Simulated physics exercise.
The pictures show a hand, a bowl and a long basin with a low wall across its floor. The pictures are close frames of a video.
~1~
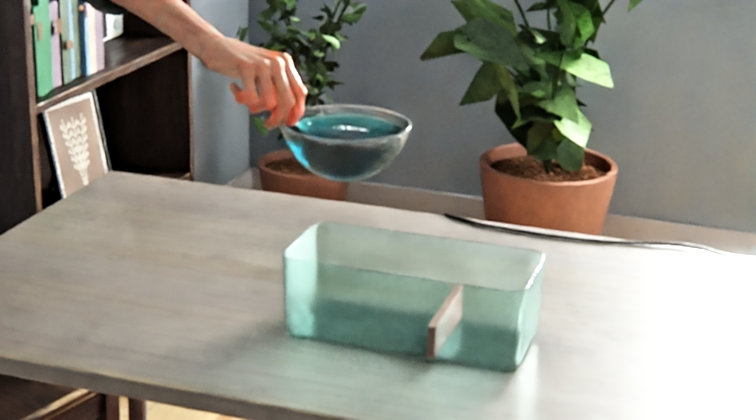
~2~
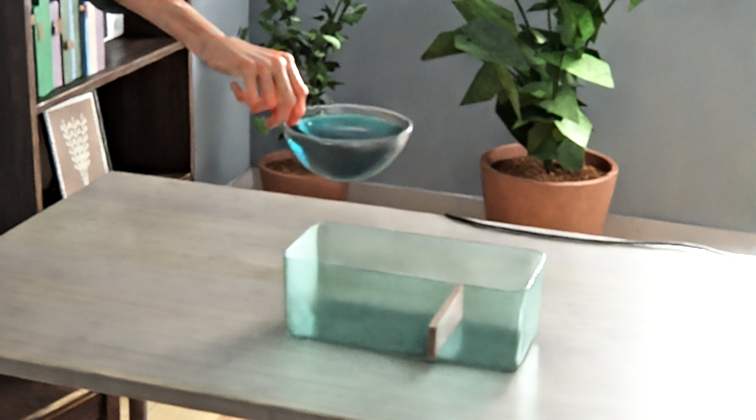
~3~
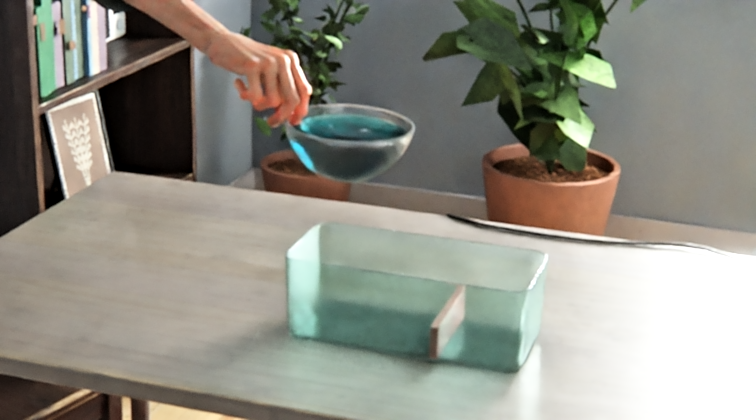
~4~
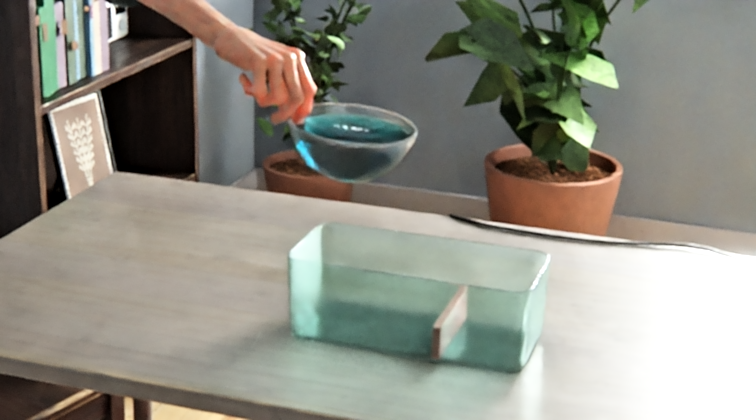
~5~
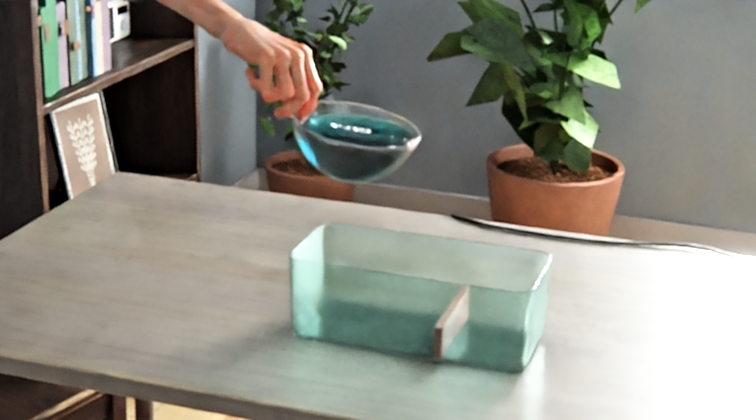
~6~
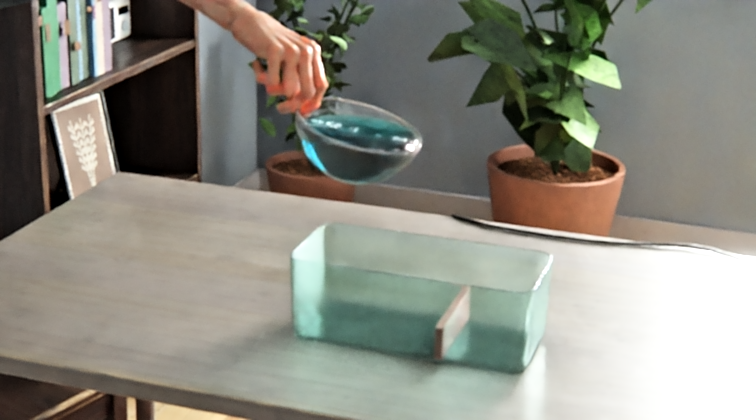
A hand holding a glass bowl of blue liquid above a long, clear basin with a low wall across its floor shifts slightly to the right, then gradually tilts the bowl's right side downward while the basin stays on the table.
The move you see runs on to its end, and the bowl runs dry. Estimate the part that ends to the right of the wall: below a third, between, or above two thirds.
It comes to between a third and two thirds.
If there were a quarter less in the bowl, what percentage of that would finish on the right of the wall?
Near 30 %.
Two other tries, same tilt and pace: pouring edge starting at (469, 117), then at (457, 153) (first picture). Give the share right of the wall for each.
Roughly 70 per cent, and 75 per cent.
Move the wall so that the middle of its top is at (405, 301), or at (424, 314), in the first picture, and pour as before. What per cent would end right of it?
Near 85 % and 60 %.
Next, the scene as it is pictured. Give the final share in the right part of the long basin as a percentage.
About 45 per cent.
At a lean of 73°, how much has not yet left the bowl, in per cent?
Some 25 per cent.
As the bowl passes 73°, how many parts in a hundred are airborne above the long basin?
About 45 per cent.
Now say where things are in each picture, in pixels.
In the first frame, it leans 0°; its right rim is at (407, 131); the water meets the walls at (291, 123) and (404, 137); the long basin's rim runs from (300, 239) to (536, 274); the wall's top is at (446, 307).
In the second frame, it leans 1°; its right rim is at (408, 132); the water meets the walls at (292, 122) and (405, 137).
In the third frame, it leans 2°; its right rim is at (411, 134); the water meets the walls at (294, 122) and (408, 138).
In the fourth frame, it leans 5°; its right rim is at (414, 138); the water meets the walls at (298, 121) and (411, 140).
In the fifth frame, it leans 9°; its right rim is at (416, 143); the water meets the walls at (302, 121) and (415, 142).
In the sixth frame, it leans 14°; its right rim is at (418, 149); the water meets the walls at (305, 121) and (418, 144).
A moment on, the bowl is tipped part way and 27 per cent is still to pour, 7 is left of the wall and 21 right of it.
Next, the bowl is tipped right over and 0 per cent is still to pour, 50 is left of the wall and 43 right of it.
Then the bowl is tipped right over and 0 per cent is still to pour, 55 is left of the wall and 43 right of it.
Later the bowl is tipped right over and 0 per cent is still to pour, 55 is left of the wall and 43 right of it.
Finally, 55 per cent lies left of the wall, 43 right of it and 2 outside.
